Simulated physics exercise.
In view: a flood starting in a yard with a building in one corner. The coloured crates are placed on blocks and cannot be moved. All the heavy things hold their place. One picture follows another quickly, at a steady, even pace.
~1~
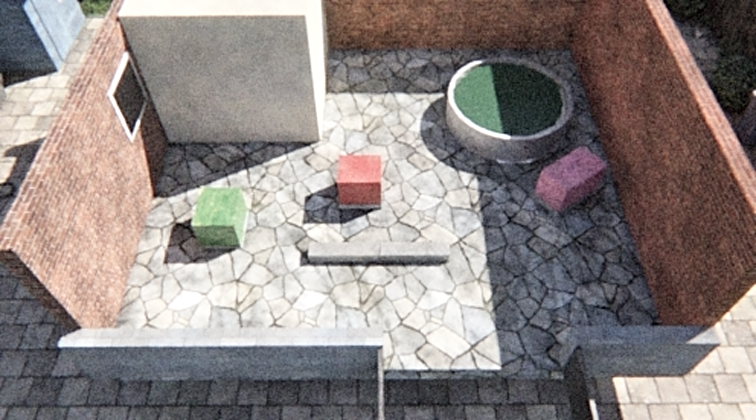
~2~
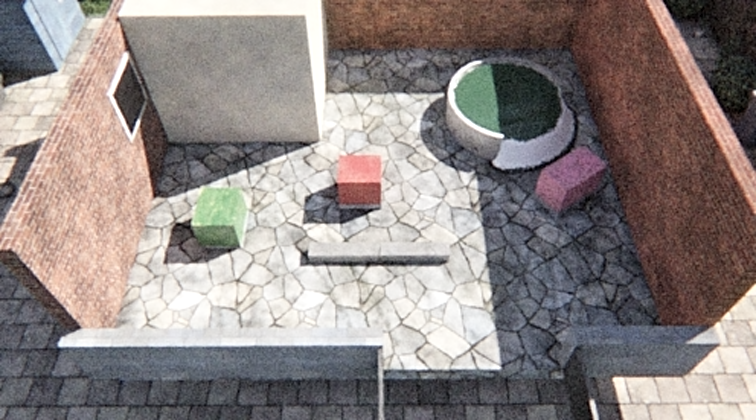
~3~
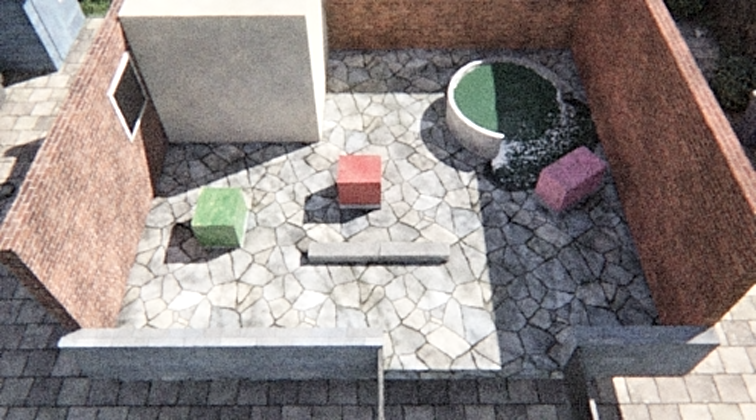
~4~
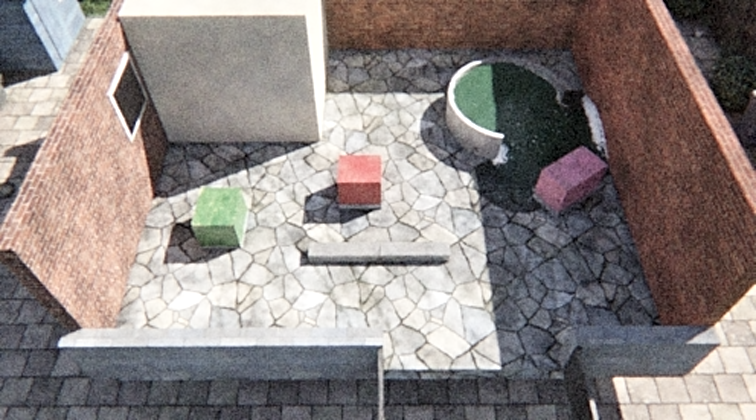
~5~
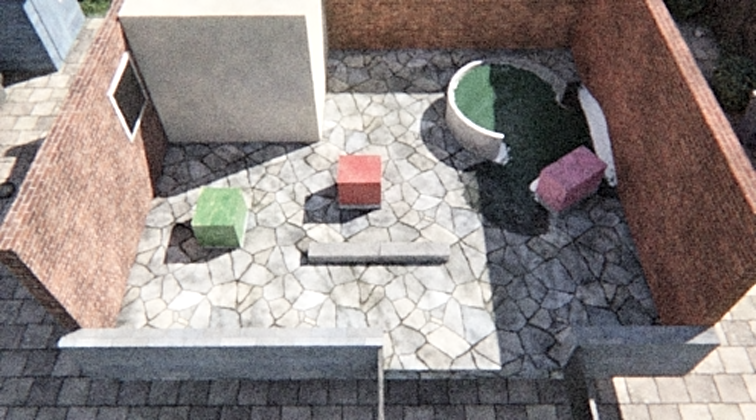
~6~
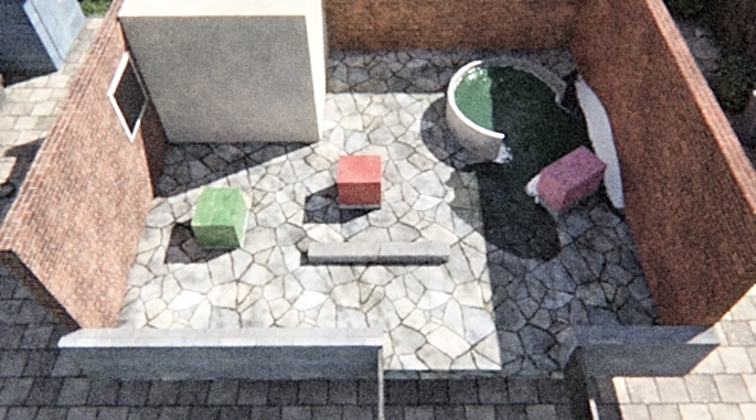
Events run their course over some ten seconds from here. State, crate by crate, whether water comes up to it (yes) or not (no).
My prediction: The pink crate is affected by the water; the green crate is affected by the water; the red crate is unaffected by the water.
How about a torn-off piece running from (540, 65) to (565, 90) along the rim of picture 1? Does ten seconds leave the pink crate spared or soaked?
The pink gets flooded.
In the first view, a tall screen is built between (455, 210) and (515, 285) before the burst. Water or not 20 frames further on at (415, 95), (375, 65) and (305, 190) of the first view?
As listed: Clear, not flooded, not flooded.
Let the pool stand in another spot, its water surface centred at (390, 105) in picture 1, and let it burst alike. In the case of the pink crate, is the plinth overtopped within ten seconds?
I reckon the pink crate is overrun.
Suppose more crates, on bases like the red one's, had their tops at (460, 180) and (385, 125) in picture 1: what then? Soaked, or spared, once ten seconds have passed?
Is reached, then stays clear.
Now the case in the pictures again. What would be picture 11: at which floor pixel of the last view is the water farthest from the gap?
Point: (538, 339) in the last picture's pixels.
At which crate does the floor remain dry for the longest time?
I'd go with the green-painted one.
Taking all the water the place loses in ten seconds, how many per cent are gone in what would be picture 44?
Note - share reached: 70 %.
A moment on, water covers 20 % of the floor; the pink crate water round its plinth, the green crate not reached, the red crate not reached.
Next, water covers 35 % of the floor; the pink crate water round its plinth, the green crate not reached, the red crate not reached.
Then, water covers 45 % of the floor; the pink crate water round its plinth, the green crate not reached, the red crate water round its plinth.
Later, water covers 65 % of the floor; the pink crate water round its plinth, the green crate water round its plinth, the red crate water round its plinth.
In the end, water covers 85 % of the floor; the pink crate was topped, the green crate was topped, the red crate stayed above the water.
